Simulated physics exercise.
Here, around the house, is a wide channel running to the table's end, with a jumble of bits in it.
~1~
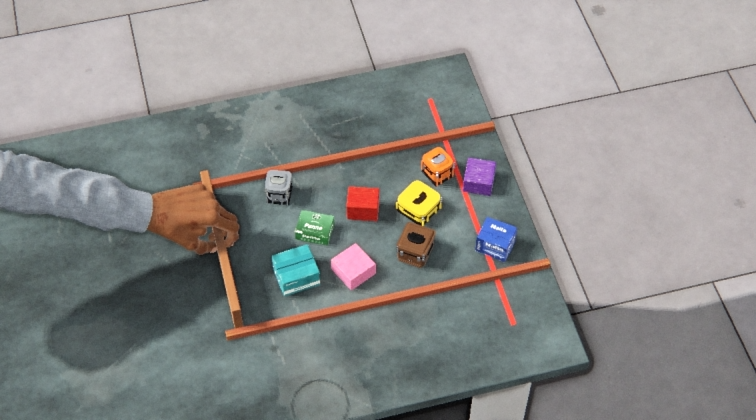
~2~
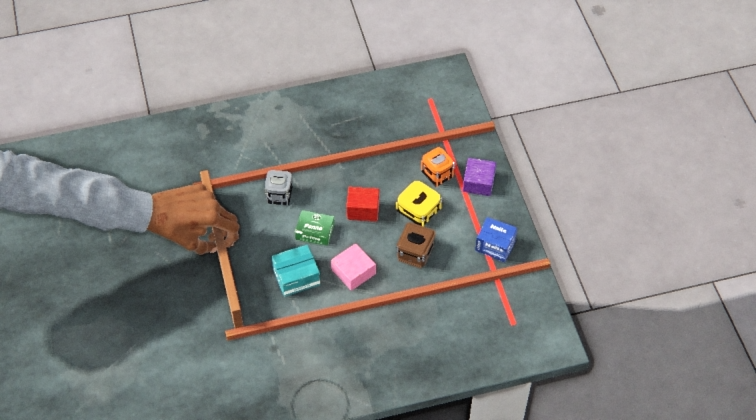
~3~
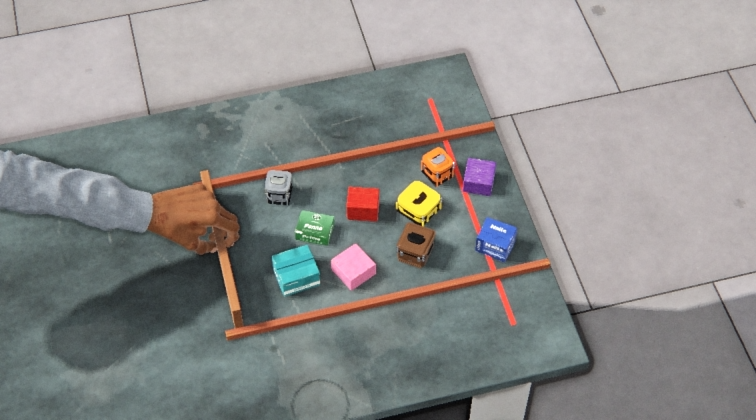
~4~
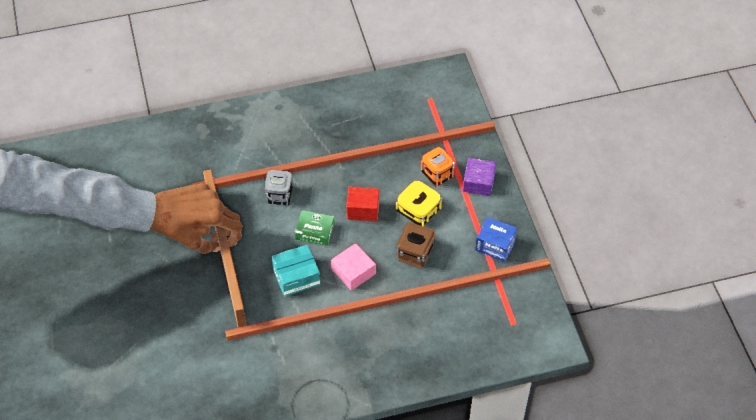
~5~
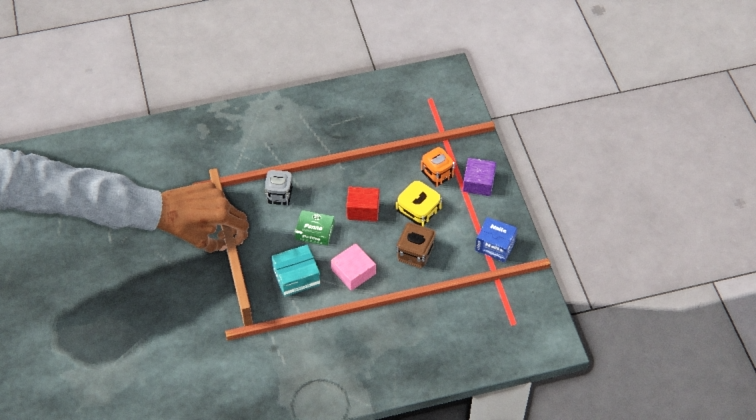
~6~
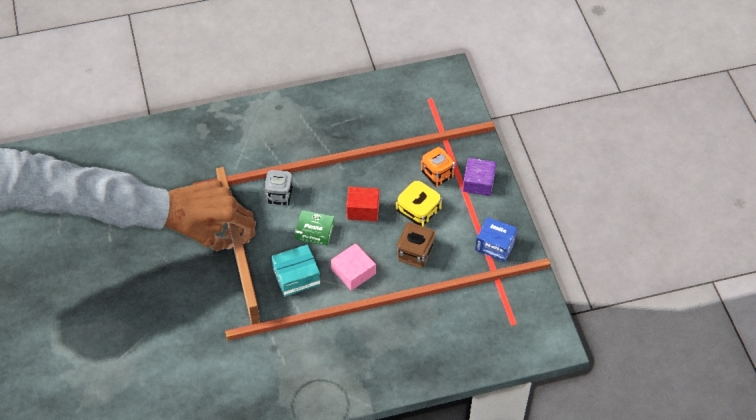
A hand in a grey knitted sleeve grips a wooden board at the left of a channel between two wooden rails on a worn green tabletop, seen from above at an angle, with grey paving beyond. Grey, green, teal, pink, red, yellow, brown, orange, purple and blue blocks lie between them, the last few near a red line at right. The hand slides the board slightly rightward; blocks and camera stay still.
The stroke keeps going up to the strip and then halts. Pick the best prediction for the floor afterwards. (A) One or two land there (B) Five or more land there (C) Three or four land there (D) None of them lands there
Answer: C.
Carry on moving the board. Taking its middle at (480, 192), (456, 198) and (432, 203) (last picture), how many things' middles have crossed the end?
In order: 6, 4, 1.
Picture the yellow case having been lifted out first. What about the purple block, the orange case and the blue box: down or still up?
Purple block down, orange case still up, blue box down.
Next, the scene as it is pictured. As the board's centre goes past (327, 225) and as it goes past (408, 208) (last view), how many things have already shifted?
The first number is 6, the next one 10.
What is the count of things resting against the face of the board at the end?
All in all, 3.
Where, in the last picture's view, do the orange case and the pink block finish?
Final positions - orange case around (488, 149), pink block around (536, 232).
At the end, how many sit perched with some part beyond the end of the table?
I'd say 2 of them.
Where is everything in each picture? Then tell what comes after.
In the first frame, purple block (479, 177); blue box (496, 240); orange case (438, 166); board (221, 248); tape (469, 205).
In the second frame, blue box (496, 240); yellow case (419, 204).
In the third frame, orange case (438, 167); pink block (354, 267).
In the fourth frame, purple block (479, 177); grey case (279, 188).
In the fifth frame, blue box (496, 240); board (231, 246).
In the sixth frame, purple block (479, 177); blue box (496, 240); orange case (438, 167); board (237, 245); tape (469, 205).
A little later, none off yet; purple block at rest near (479, 177); blue box at rest near (496, 240); orange case at rest near (438, 167).
When it is over, the number that fall off is three or four; down, brown case, yellow case, blue box and purple block.
